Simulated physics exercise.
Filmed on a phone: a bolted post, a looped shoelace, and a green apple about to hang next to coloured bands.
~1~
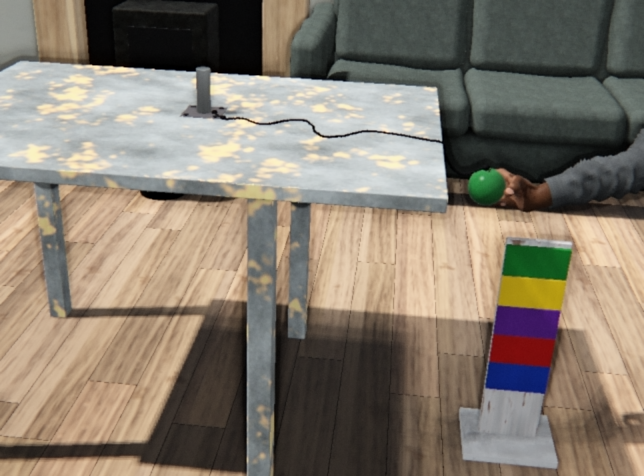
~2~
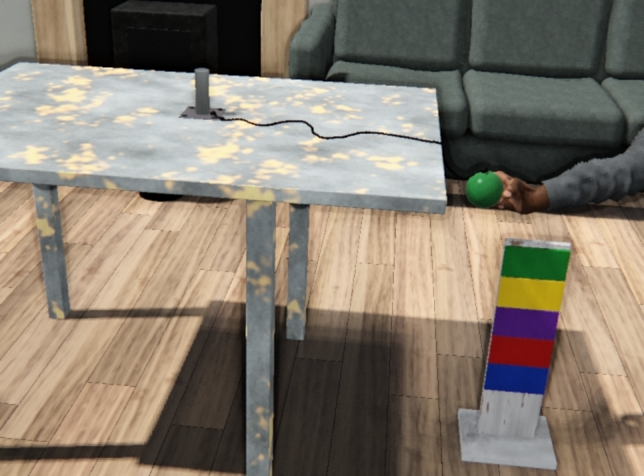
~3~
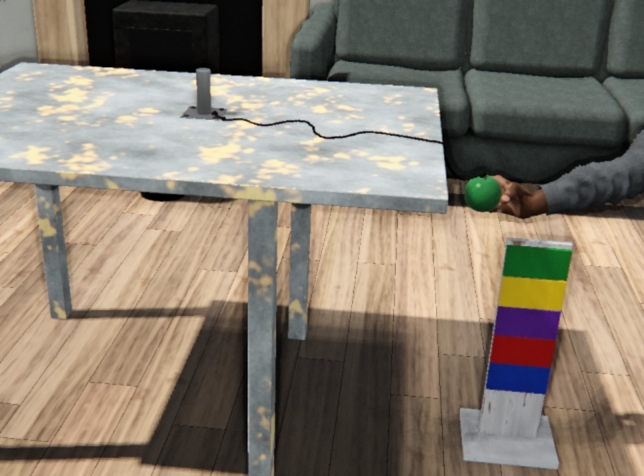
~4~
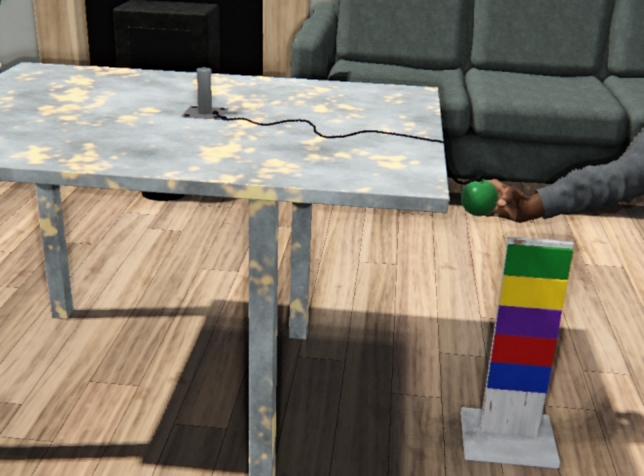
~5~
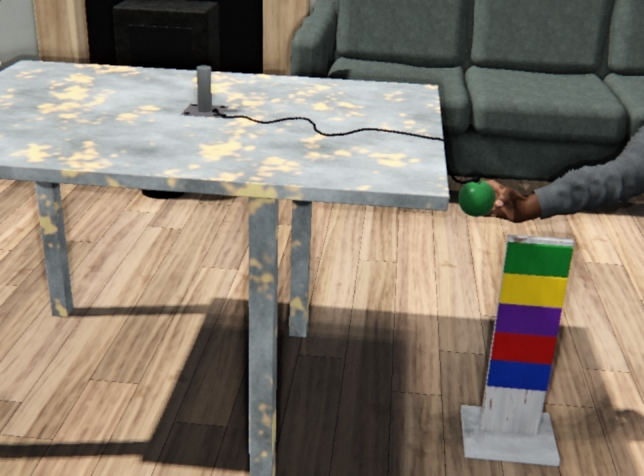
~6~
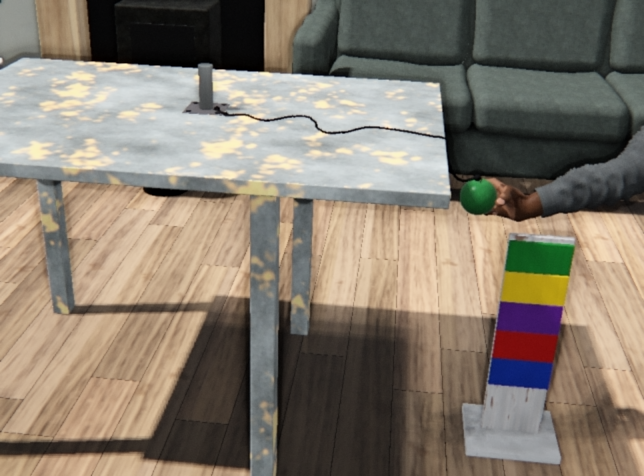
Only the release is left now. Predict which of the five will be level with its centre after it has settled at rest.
I predict yellow.
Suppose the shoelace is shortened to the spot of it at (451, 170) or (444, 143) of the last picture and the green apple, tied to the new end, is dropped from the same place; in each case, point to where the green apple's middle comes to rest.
In order, around (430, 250) and (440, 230).
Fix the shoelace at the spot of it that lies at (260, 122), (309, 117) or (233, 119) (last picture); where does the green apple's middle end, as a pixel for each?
Estimated pixels in sequence: (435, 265), (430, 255) and (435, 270).
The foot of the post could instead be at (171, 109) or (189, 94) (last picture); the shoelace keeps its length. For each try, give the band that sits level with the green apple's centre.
Green; green.
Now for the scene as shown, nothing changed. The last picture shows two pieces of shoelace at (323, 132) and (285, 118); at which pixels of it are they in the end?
The first moves to (384, 129), the second to (311, 120).
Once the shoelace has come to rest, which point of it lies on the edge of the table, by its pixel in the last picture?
Roughly (379, 128).
Soon after, apple near (402, 261); level with yellow.
Then, apple near (439, 279); level with yellow.
At rest, apple near (438, 280); level with yellow. At yellow.
